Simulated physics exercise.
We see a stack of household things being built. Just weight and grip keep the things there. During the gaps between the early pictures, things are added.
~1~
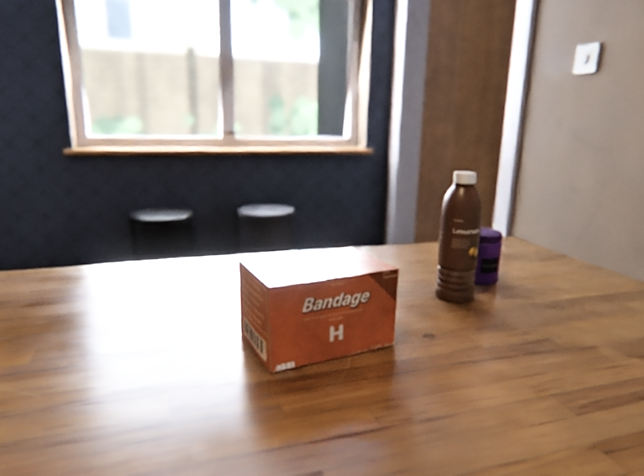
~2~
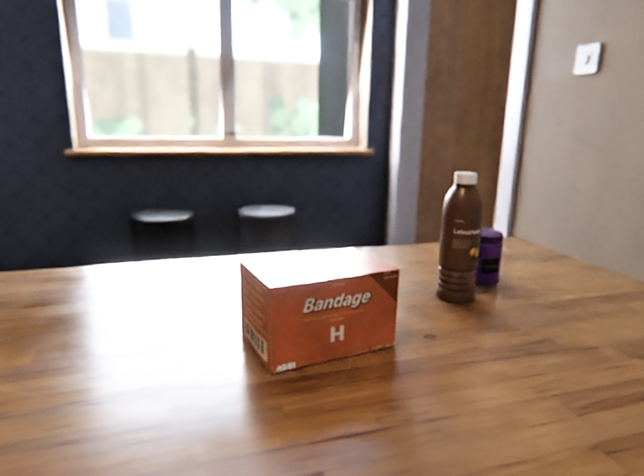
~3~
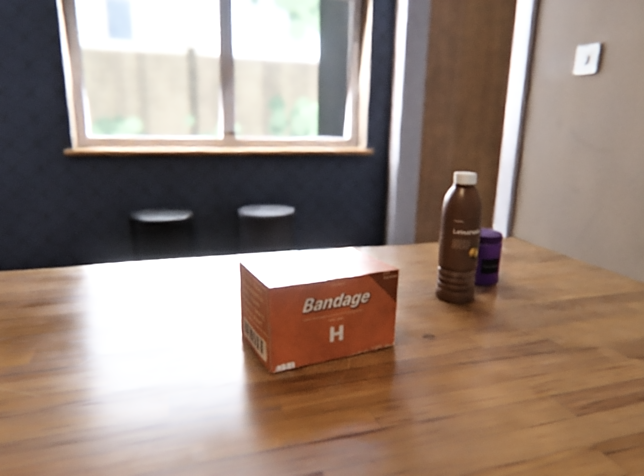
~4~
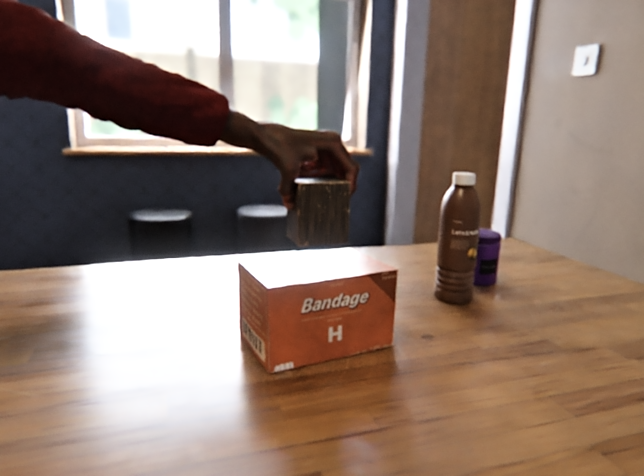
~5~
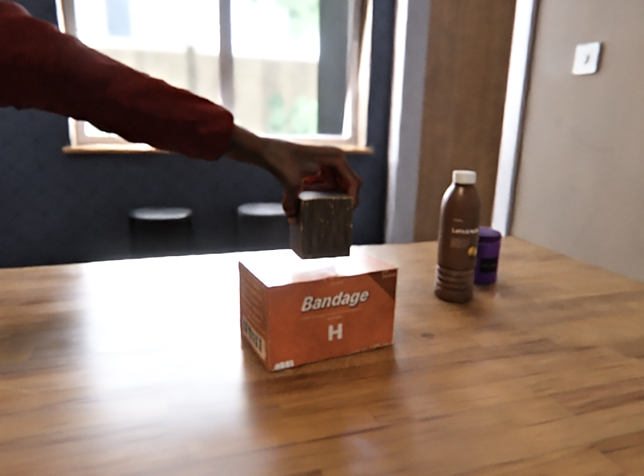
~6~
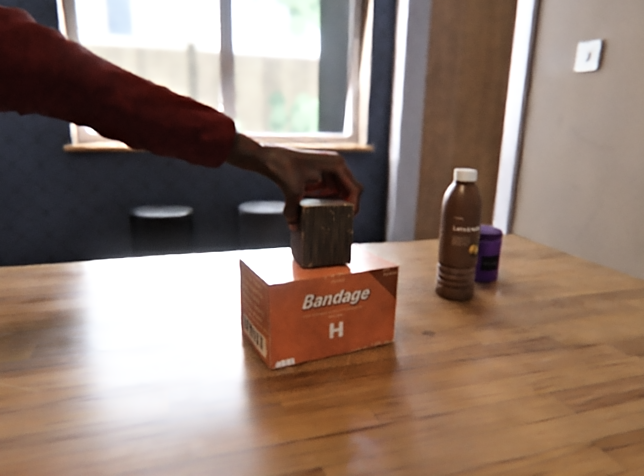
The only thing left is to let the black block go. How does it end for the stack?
It is going to stay together.
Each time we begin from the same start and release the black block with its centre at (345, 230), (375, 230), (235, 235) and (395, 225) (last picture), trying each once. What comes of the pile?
First try: It keeps its balance; second try: It stays up; third try: It loses its balance; fourth try: It comes apart.
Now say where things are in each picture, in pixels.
The last thing is not in view yet; orange box (316, 302), in the first frame.
The last thing is not in view yet, in the second frame.
The last thing is not in view yet; brown bottle (460, 237), in the third frame.
On its way; black block (318, 210); orange box (315, 303), in the fourth frame.
On its way; black block (320, 224), in the fifth frame.
Set down, still held; black block (321, 230); brown bottle (460, 234), in the sixth frame.
Then, 0.30 s on from there, no change.
Then, 0.70 s on from there, black block resting near (321, 231).
In the end, all 4 unmoved. At the end, from the last picture's camera, black block near (321, 231). The pile holds.
